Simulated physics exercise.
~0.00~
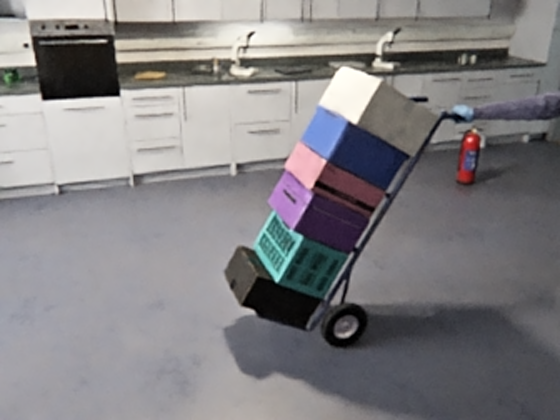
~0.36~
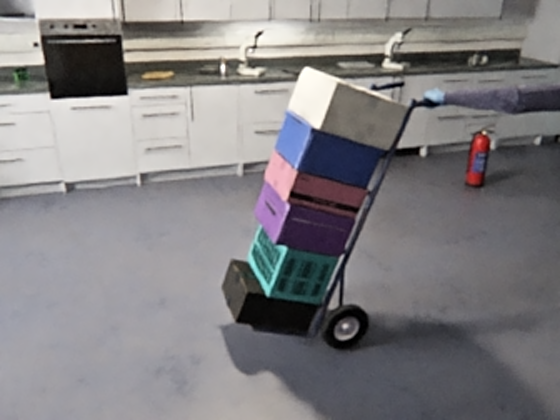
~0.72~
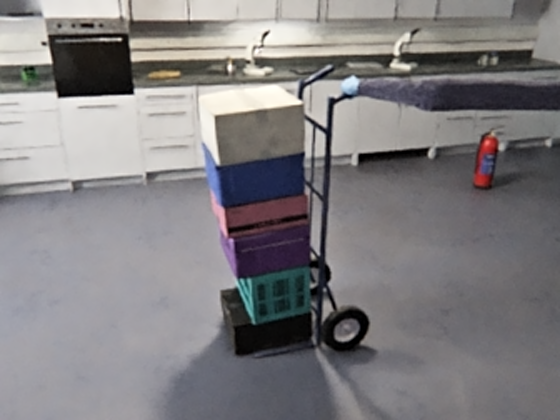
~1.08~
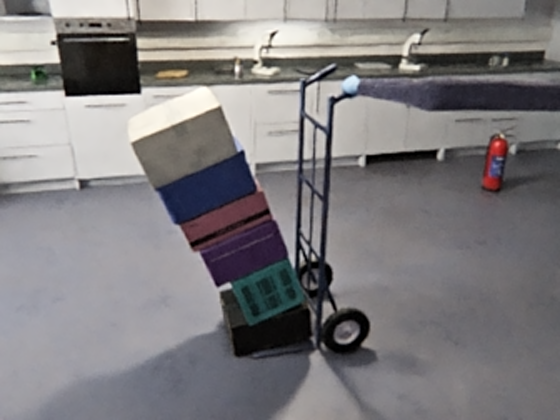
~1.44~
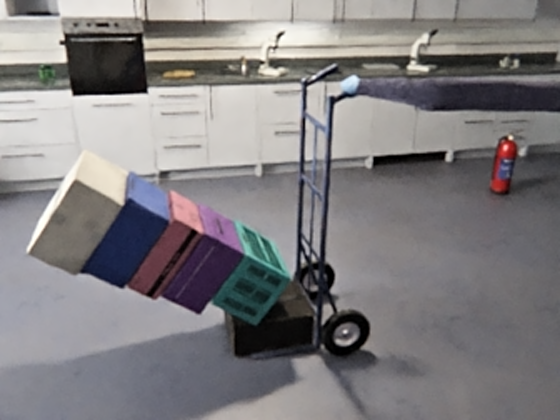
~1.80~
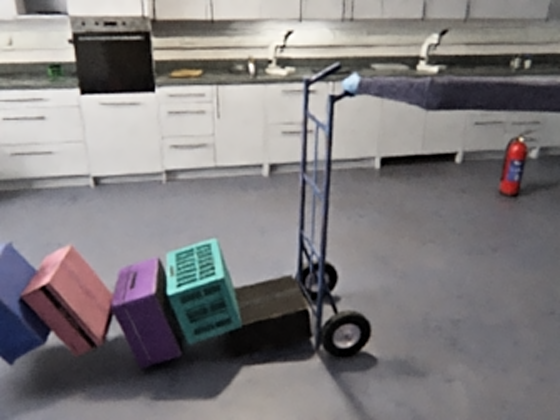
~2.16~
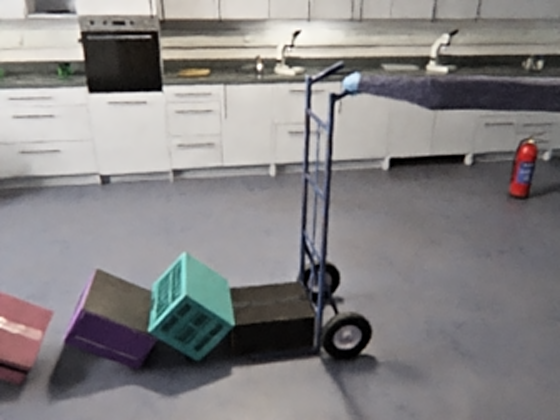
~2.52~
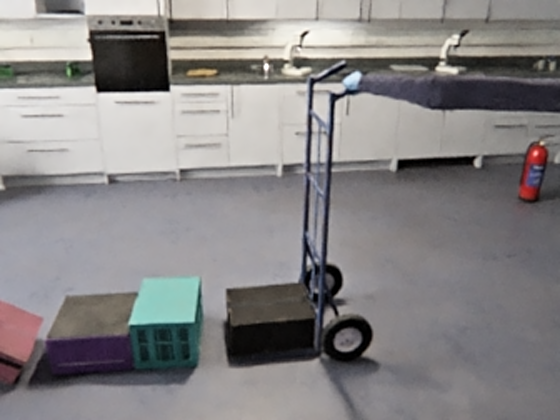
A hand truck stacked with six boxes and crates was swung upright by a gloved hand, and the upper five toppled off to the left and tumbled across the floor, leaving only the black box at the foot of the truck.
